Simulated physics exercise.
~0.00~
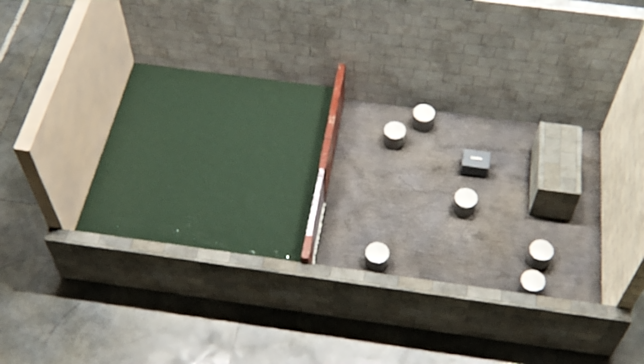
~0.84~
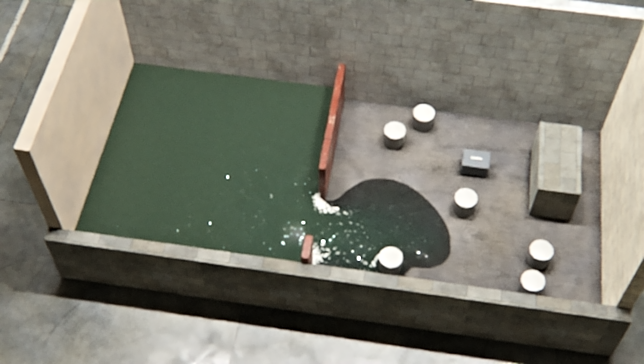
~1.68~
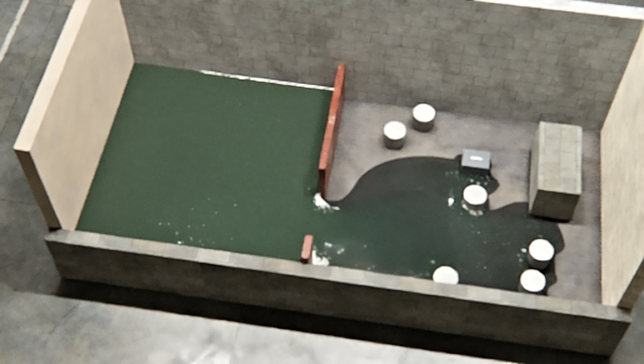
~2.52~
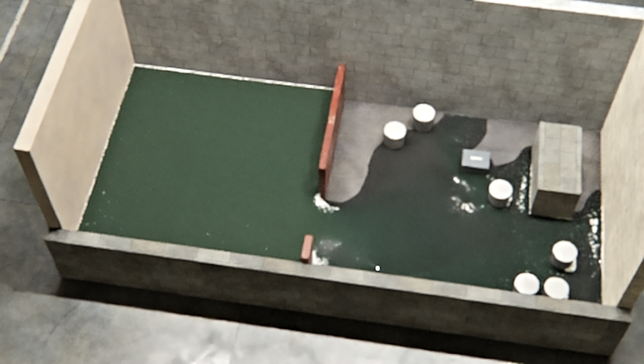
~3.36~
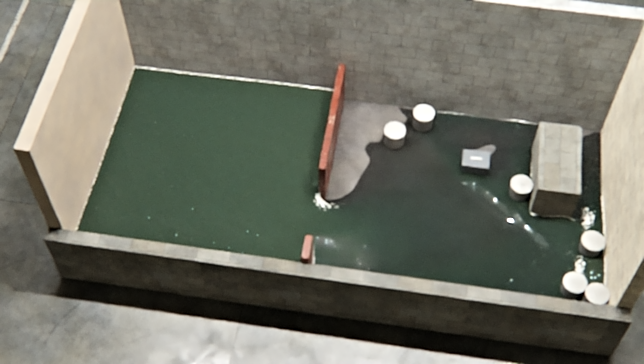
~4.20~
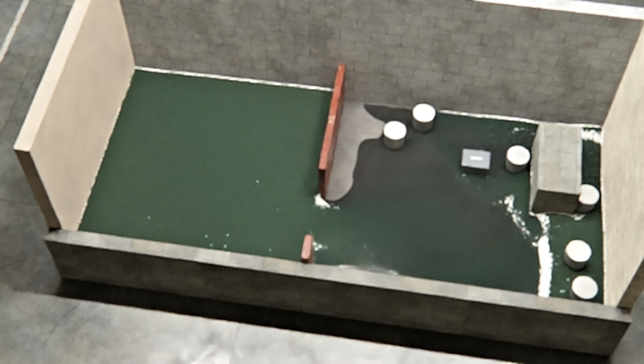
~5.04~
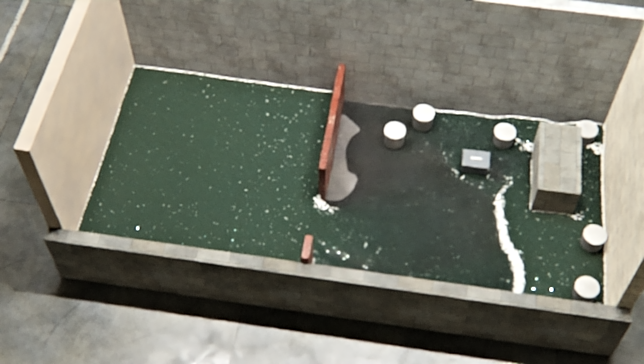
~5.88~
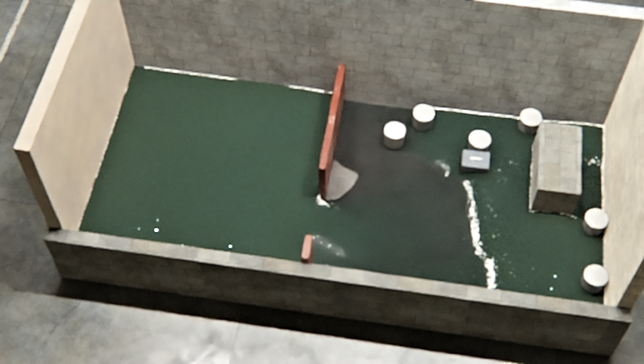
The video shows dark green water bursting through a gap in a red divider and spreading across the right side of a walled basement, sweeping several white cylinders rightward before some drift along the far walls, while others stay near their places as water covers nearly the whole floor.
